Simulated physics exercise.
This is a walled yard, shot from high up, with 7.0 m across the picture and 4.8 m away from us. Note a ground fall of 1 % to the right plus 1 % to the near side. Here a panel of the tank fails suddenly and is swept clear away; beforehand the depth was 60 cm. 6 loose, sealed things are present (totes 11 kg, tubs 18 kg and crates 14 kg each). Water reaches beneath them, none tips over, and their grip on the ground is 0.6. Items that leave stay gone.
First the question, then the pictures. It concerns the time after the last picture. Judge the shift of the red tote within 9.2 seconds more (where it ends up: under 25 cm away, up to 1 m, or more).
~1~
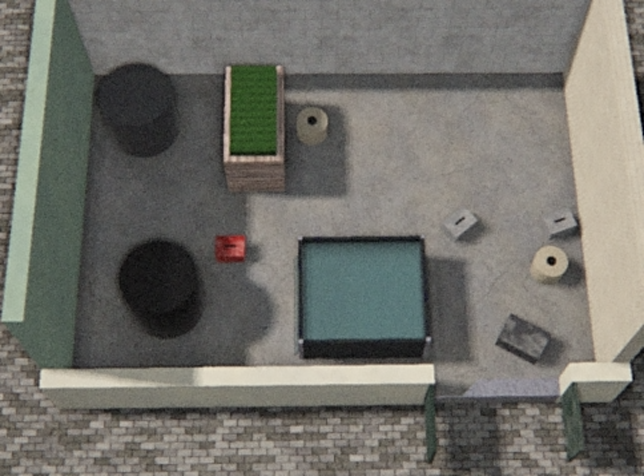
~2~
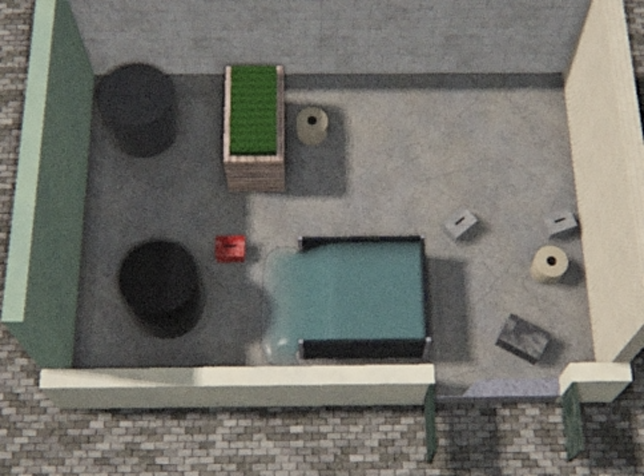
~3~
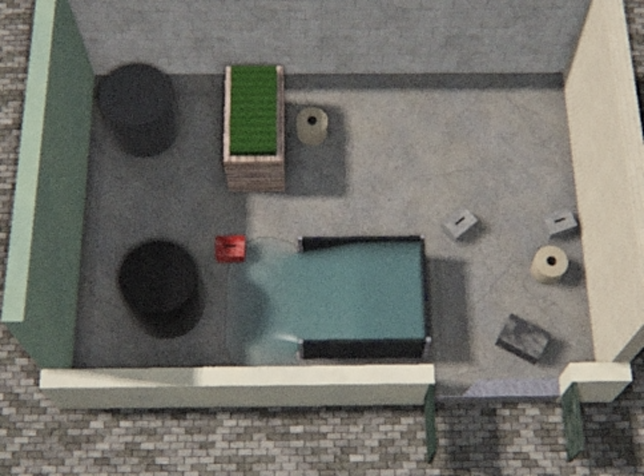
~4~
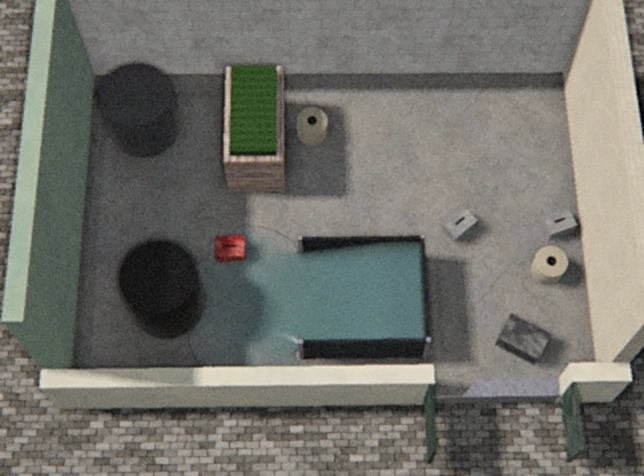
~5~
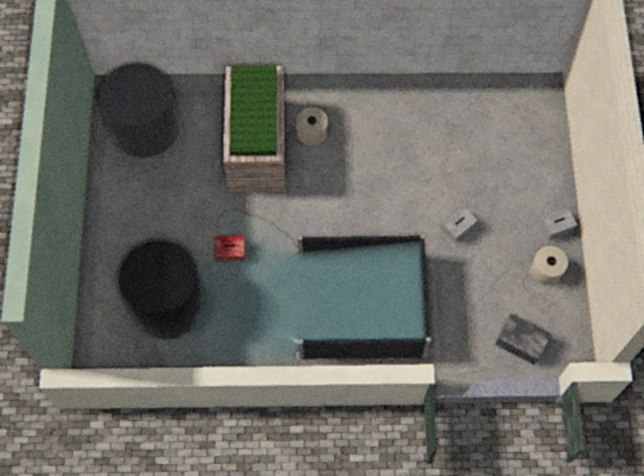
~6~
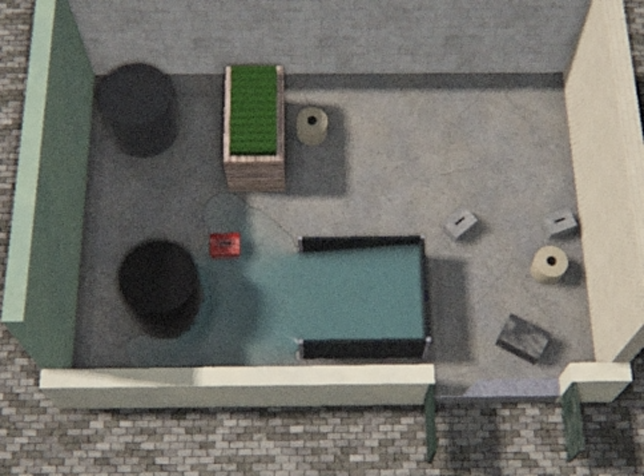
Prediction - the red tote is displaced a great deal.
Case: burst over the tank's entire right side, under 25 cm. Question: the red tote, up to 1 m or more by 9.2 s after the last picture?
The answer: The red tote stays more or less still.
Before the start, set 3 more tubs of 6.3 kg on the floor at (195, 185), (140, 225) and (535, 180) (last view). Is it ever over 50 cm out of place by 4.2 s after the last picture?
Order as asked - farther, farther, not as far.
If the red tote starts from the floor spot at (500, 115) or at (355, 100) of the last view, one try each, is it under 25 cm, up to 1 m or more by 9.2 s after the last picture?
Well, it scarcely moves on the first try and scarcely moves on the second.
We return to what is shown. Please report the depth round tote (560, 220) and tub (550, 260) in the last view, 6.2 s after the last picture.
Around 0 cm and 0 cm.
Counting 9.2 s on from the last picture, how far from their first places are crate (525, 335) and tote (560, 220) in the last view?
0 cm and 0 cm, respectively.
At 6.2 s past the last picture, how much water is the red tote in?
Near 12 cm deep.
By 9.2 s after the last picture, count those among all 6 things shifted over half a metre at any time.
1 in all.
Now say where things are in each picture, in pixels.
The first frame shows the red tote at (230, 246), on the bottom; 2.3 m2 under water; 0 of 6 have shifted.
The second frame shows the red tote at (230, 246) rests on the ground; water covers 3.1 m2; 0 of 6 have shifted.
The third frame shows the red tote at (230, 246), on the bottom; water covers 4.0 m2; 0 of 6 have shifted.
The fourth frame shows the red tote at (230, 246), on the bottom; water covers 5.0 m2; 0 of 6 have shifted.
The fifth frame shows the red tote at (229, 246), on the bottom; water covers 5.7 m2; 0 of 6 have shifted.
The sixth frame shows the red tote at (225, 244), on the bottom, 8 cm from its start; 6.4 m2 under water; 1 of 6 have shifted.
Then, 1.2 s after the last picture the red tote is near (144, 164), 1.8 m from its start, aground; 0 of 6 are out; 0 afloat.
Then, 3.8 s after the last picture the red tote is near (113, 80), 3.2 m from its start, afloat; 0 of 6 are out; 1 afloat.
Then, 6.2 s after the last picture the red tote is near (116, 81), 3.1 m from its start, afloat; 0 of 6 are out; 1 afloat.
Then, 9.2 s after the last picture the red tote is near (120, 80), 3.1 m from its start, aground; 0 of 6 are out; 0 afloat.
